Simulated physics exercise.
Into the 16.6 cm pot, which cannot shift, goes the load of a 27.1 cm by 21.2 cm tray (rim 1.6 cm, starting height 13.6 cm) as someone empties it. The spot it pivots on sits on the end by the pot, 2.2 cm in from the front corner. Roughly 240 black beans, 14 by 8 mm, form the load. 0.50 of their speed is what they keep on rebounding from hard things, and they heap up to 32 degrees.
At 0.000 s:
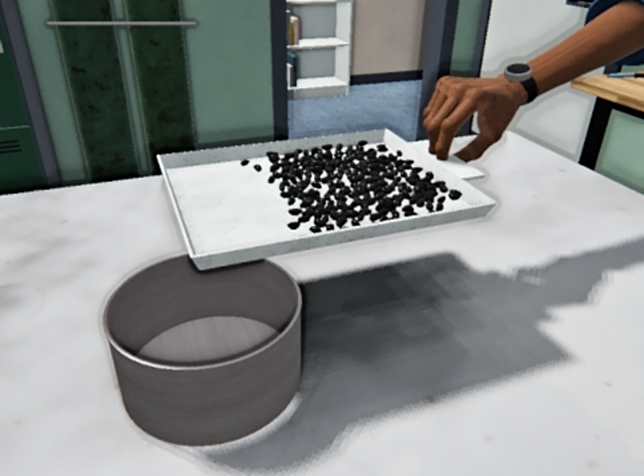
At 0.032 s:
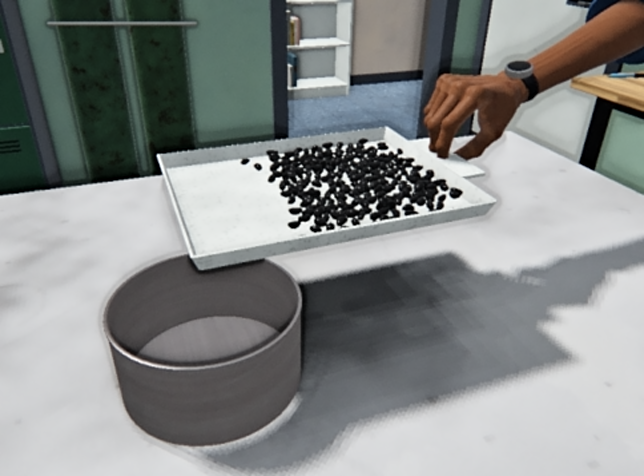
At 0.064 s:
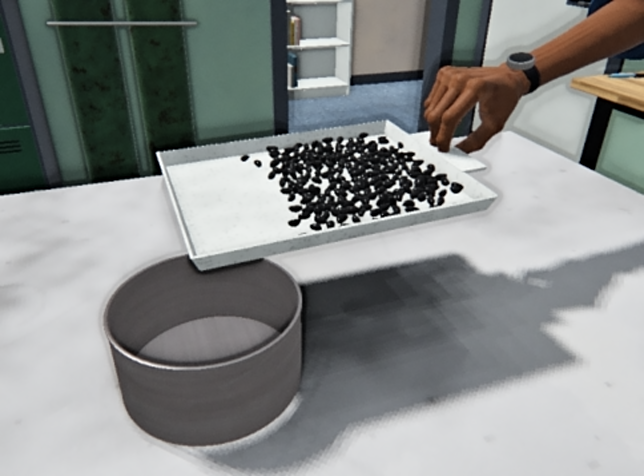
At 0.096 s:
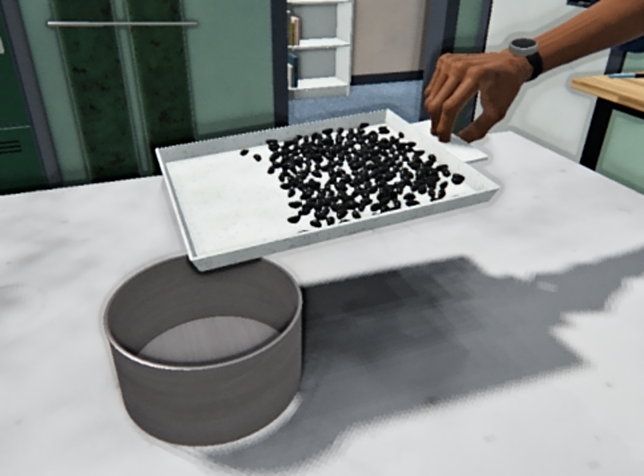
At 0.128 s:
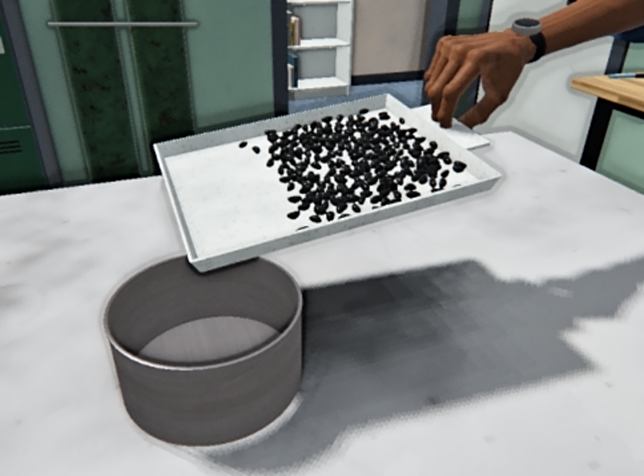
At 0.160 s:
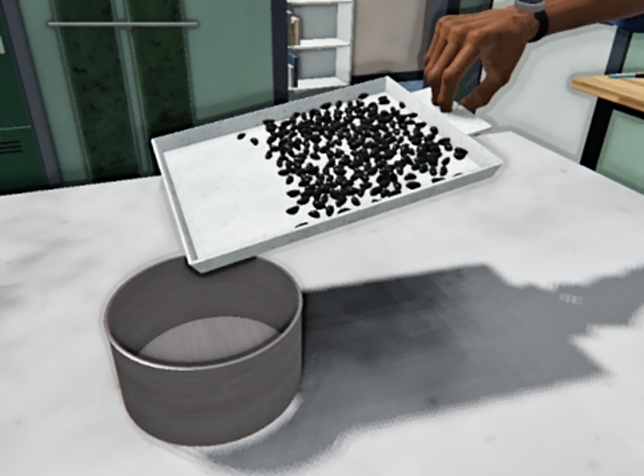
On a pale countertop, a hand with a dark watch gripped a white tray of black beans beside a round grey pot, then gradually raised the tray's right end while the beans stayed bunched together.
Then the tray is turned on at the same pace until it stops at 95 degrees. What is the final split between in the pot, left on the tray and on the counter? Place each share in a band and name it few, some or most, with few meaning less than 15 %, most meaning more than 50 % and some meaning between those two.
In the end: Pot most, tray few, counter some.
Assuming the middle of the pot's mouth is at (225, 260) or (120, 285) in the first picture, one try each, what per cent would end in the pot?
0 % and 20 %.
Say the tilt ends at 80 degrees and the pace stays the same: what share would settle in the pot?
Around 55 in a hundred.
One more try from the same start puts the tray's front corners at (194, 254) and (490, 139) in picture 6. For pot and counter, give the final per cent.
The pot gets 30 and the counter 70.
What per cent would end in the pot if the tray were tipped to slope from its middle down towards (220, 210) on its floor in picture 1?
About 30 per cent.
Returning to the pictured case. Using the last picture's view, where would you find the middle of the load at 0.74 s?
Look about (151, 319) in the last view.
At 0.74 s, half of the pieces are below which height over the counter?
I'd put it near 10 cm.
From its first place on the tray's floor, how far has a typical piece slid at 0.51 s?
Displacement on the tray: Roughly 7 cm.
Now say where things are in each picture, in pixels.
In the first picture, tray tilt 0 degrees, front corners at (198, 252) and (487, 201); middle of the pieces at (355, 180); pot at (205, 300).
In the second picture, tray tilt 0 degrees, front corners at (198, 252) and (488, 199); middle of the pieces at (356, 178).
In the third picture, tray tilt 2 degrees, front corners at (198, 253) and (489, 194); middle of the pieces at (356, 174).
In the fourth picture, tray tilt 4 degrees, front corners at (198, 254) and (490, 186), lowest corner left front; middle of the pieces at (356, 167).
In the fifth picture, tray tilt 8 degrees, front corners at (197, 255) and (492, 174), lowest corner left front; middle of the pieces at (356, 157).
In the sixth picture, tray tilt 12 degrees, front corners at (197, 257) and (493, 161), lowest corner left front; middle of the pieces at (355, 146); pot at (206, 301). The tray's pace is about 115 degrees a second.
After 0.51 s, tilt 52 degrees; the tray holds 100 %, the pot 0 %.
After 0.74 s, tilt 79 degrees; the tray holds 30 %, the pot 25 %.
Then, at 1.09 s, tilt 95 degrees; the tray holds 0 %, the pot 60 %.
By 2.1 s all is still; pot 60 %, tray 0 %, counter 40 %.
